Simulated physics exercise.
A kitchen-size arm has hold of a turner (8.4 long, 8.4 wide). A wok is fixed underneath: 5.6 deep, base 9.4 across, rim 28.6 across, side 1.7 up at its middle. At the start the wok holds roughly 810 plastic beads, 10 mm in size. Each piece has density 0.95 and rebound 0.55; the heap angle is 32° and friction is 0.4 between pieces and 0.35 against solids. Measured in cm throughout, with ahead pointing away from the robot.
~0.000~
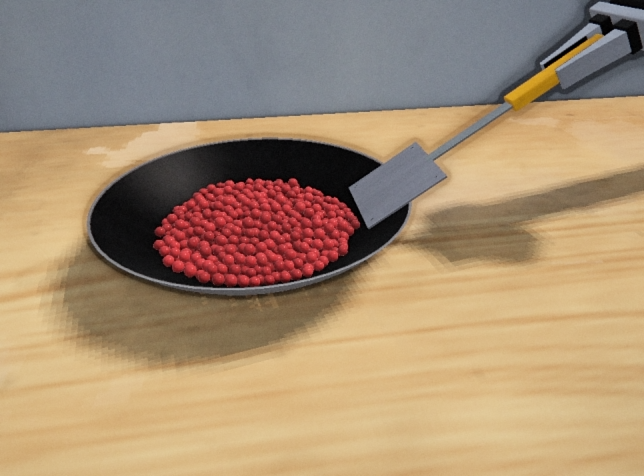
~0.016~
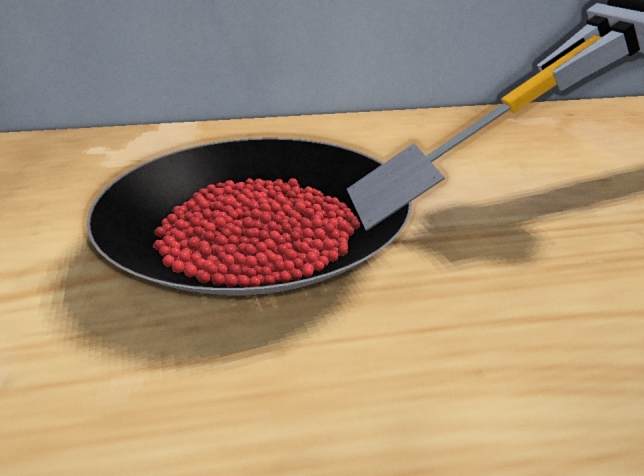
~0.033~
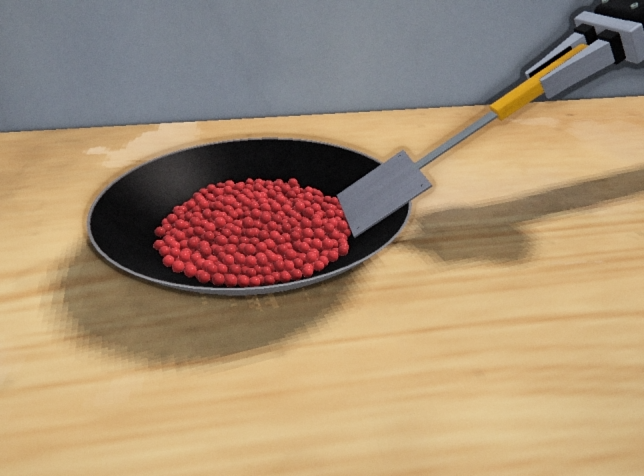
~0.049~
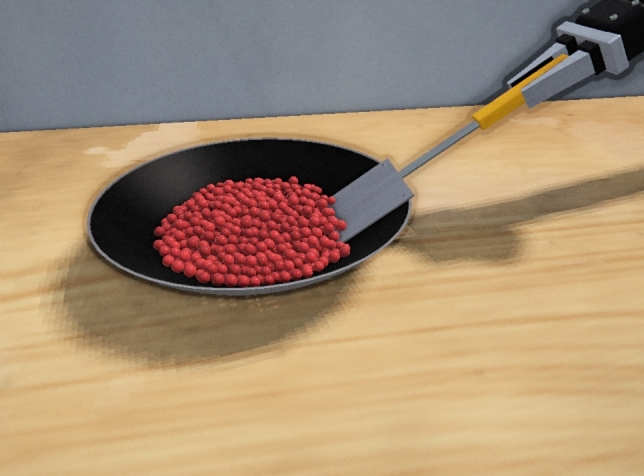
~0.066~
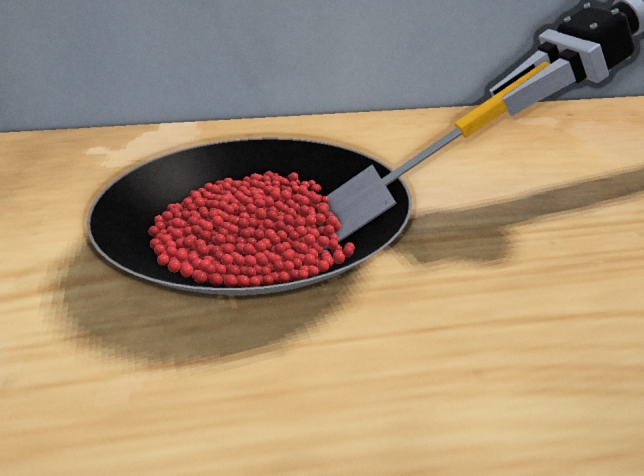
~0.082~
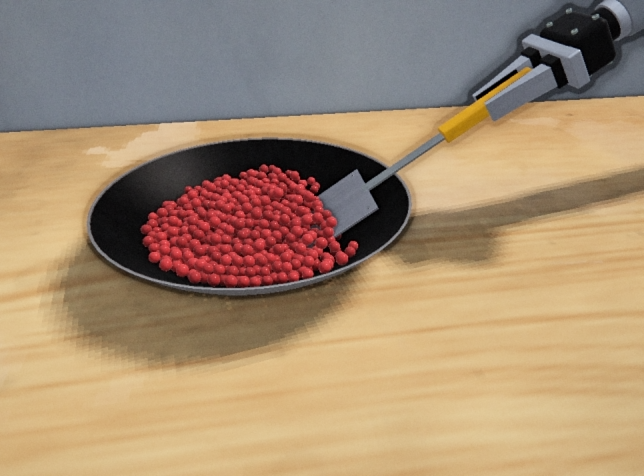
A pale wooden tabletop against a plain grey-blue wall is seen from slightly above, with the view staying still. A black wok with a thin grey rim sits left of centre holding a heap of small red beads, while a black and grey robotic gripper at upper right grips a grey turner with a yellow handle. The turner dips and slides down and leftward into the wok, nudging the heap slightly left as a few beads slip around its blade.
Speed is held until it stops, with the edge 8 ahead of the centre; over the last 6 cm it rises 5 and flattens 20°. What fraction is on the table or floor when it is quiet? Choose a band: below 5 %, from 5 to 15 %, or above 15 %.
That share falls above 15 %.
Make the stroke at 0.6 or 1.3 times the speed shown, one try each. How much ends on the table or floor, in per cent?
Around 10 per cent and around 30 per cent.
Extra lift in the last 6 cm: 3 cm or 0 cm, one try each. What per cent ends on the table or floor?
I'd say close to 25 percent for the first and close to 10 percent for the second.
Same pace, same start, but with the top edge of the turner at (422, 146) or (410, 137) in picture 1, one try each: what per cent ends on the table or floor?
About 25 and 25 per cent.
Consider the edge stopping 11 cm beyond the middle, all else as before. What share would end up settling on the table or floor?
With that change, I'd expect about 35 per cent.
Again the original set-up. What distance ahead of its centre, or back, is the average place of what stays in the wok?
I'd put it at roughly 3.5 cm toward the front.
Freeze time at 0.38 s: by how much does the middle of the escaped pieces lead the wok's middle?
Roughly 22 cm.
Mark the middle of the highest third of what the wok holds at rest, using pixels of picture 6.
Roughly at (171, 220).
By 0.12 s, sloping 34°, highest piece 6 above the table; 807 in the wok.
By 0.16 s, sloping 27°, highest piece 7 above the table; 807 in the wok.
By 0.38 s, sloping 14°, highest piece 14 above the table; 632 in the wok, 50 on the table or floor, 125 on the blade or in flight.
By 1.43 s, sloping 14°, highest piece 5 above the table; 632 in the wok, 175 on the table or floor.
Final count, 632 in the wok, 175 on the table or floor. That is 22 % on the table or floor.
